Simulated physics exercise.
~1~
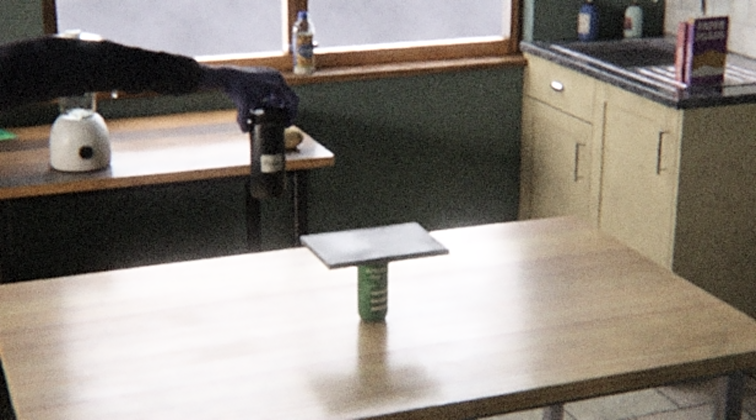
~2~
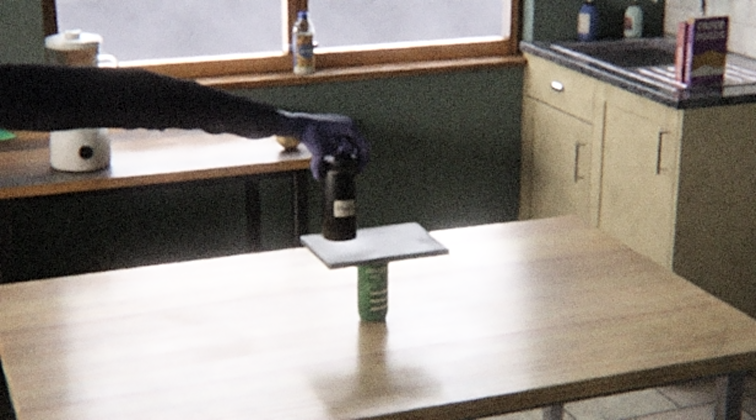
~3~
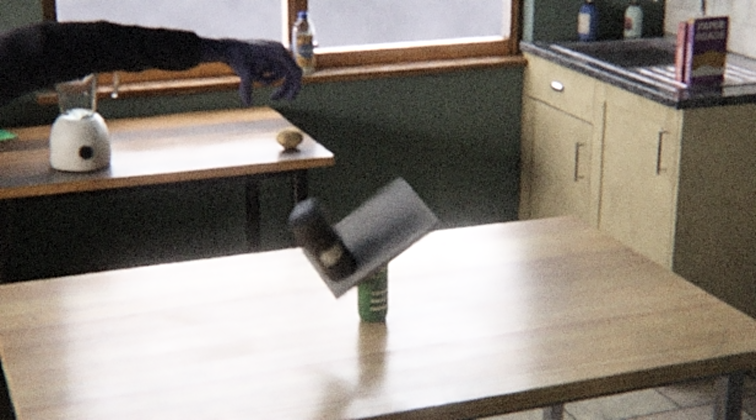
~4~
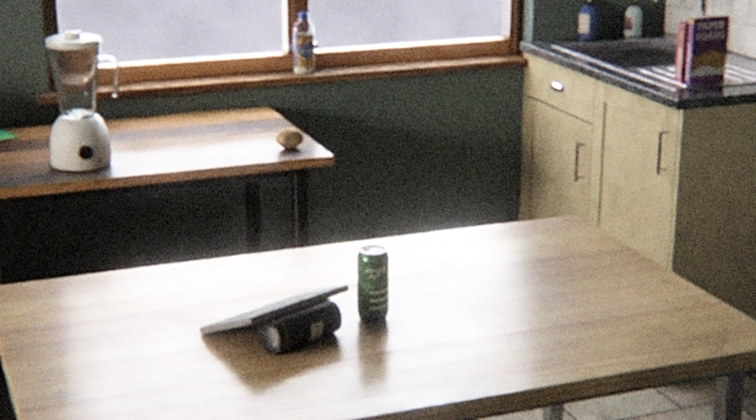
A grey lid lies flat across the top of a green can on a wooden table, seen from slightly above in a kitchen with a window, a blender on a table behind, and cupboards at the right. A dark-gloved hand reaches in from the left with an upright black jar and sets it near the lid's left edge. The hand lets go and draws back, and the lid tips steeply to the left, the jar leaning with it. Both fall to the table. At the end, the jar lies on its side left of the can, the lid resting slanted against it, while the can still stands.
